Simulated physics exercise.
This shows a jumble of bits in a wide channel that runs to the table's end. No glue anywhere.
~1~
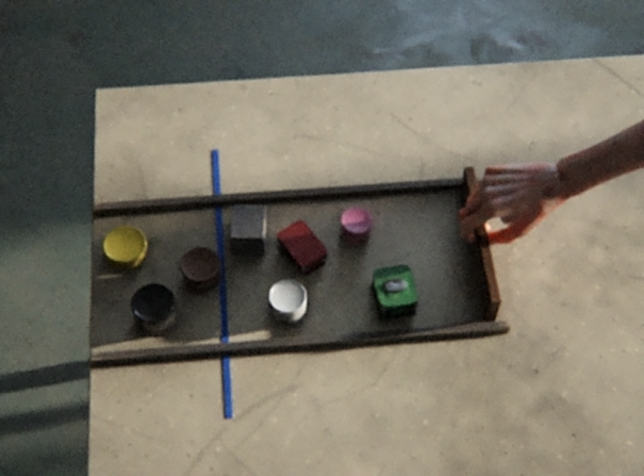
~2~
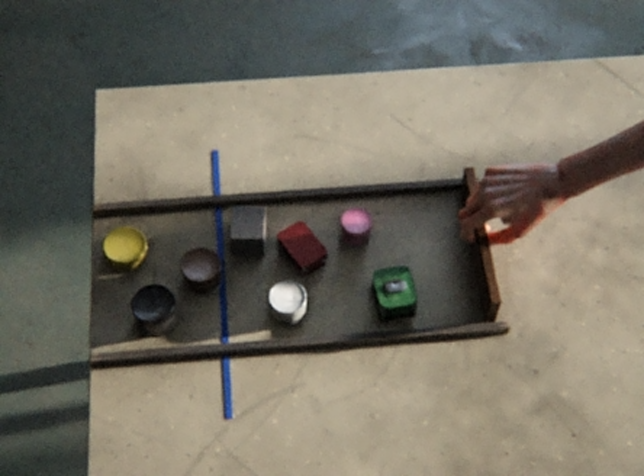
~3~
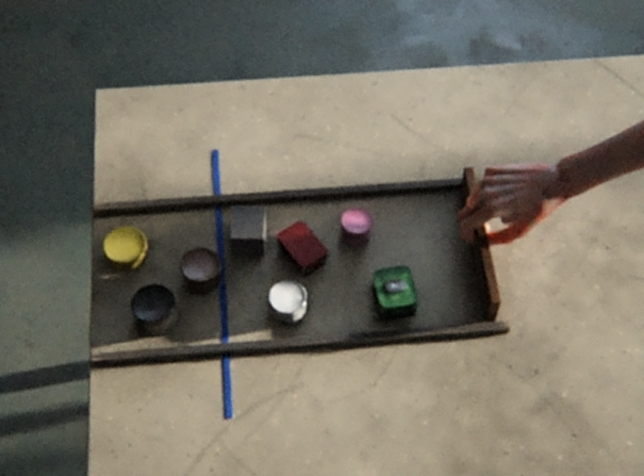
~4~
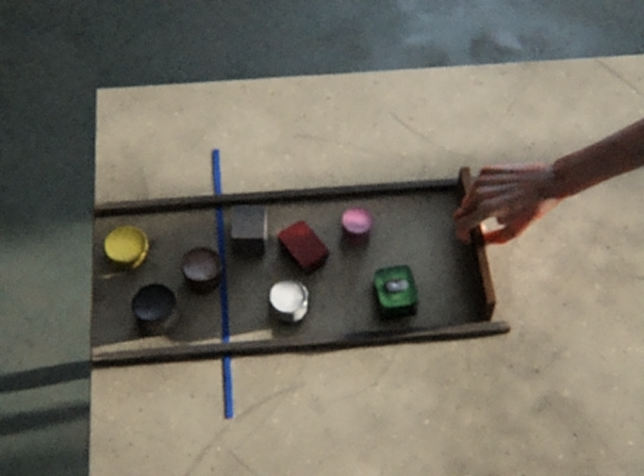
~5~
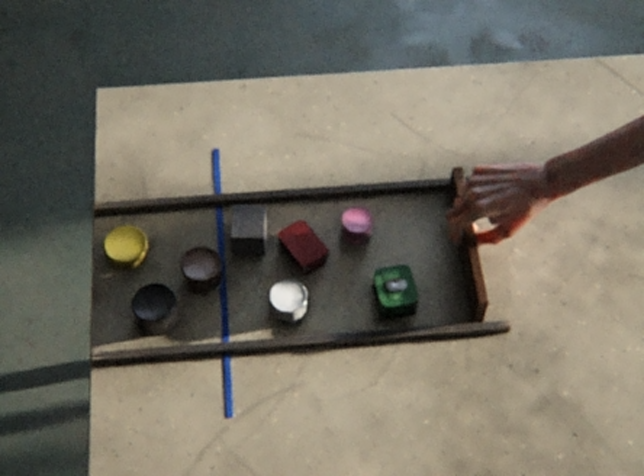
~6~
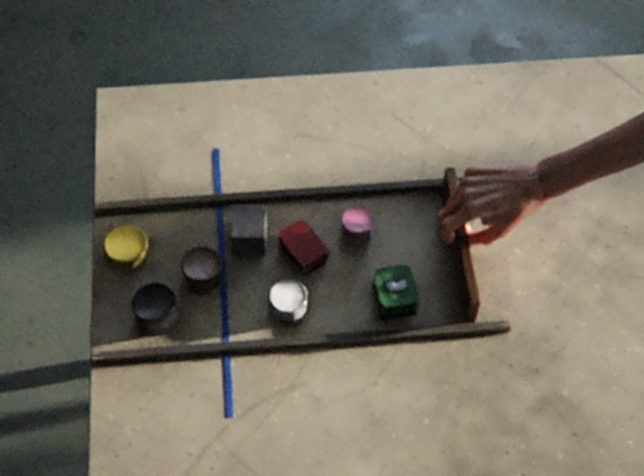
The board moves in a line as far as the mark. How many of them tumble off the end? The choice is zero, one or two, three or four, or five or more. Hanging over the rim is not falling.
As it turns out, the number that fall off is zero.
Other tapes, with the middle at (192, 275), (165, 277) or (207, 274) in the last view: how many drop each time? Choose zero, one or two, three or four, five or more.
One after another: None; 1 or 2; none.
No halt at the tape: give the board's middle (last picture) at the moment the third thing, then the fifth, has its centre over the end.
At (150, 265) for the third, at (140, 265) for the fifth.
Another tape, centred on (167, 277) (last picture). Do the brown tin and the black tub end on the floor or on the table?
The brown tin does not fall; the black tub drops off.
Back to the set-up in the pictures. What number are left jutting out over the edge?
That would be 0.
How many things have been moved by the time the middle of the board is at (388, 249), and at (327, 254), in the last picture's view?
First 1, then 4.
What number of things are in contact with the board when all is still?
3 of them.
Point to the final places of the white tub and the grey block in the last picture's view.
Near (169, 318) and (176, 222).
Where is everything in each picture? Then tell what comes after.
The first frame shows yellow tub (126, 248); black tub (155, 310); brown tin (202, 271); board (480, 243); tape (222, 274).
The second frame shows black tub (155, 311); pink tin (356, 228).
The third frame shows brown tin (202, 272); grey block (248, 231).
The fourth frame shows yellow tub (127, 249); red case (303, 249).
The fifth frame shows black tub (156, 309); green case (395, 292).
The sixth frame shows yellow tub (127, 248); black tub (156, 309); brown tin (203, 271); board (460, 244); tape (223, 273).
Soon after, none off yet; yellow tub at rest near (127, 248); black tub at rest near (156, 309); brown tin at rest near (203, 271).
After that, none off yet; yellow tub at rest near (127, 248); black tub at rest near (156, 309); brown tin moving near (197, 273).
In the end, the number that fall off is zero.
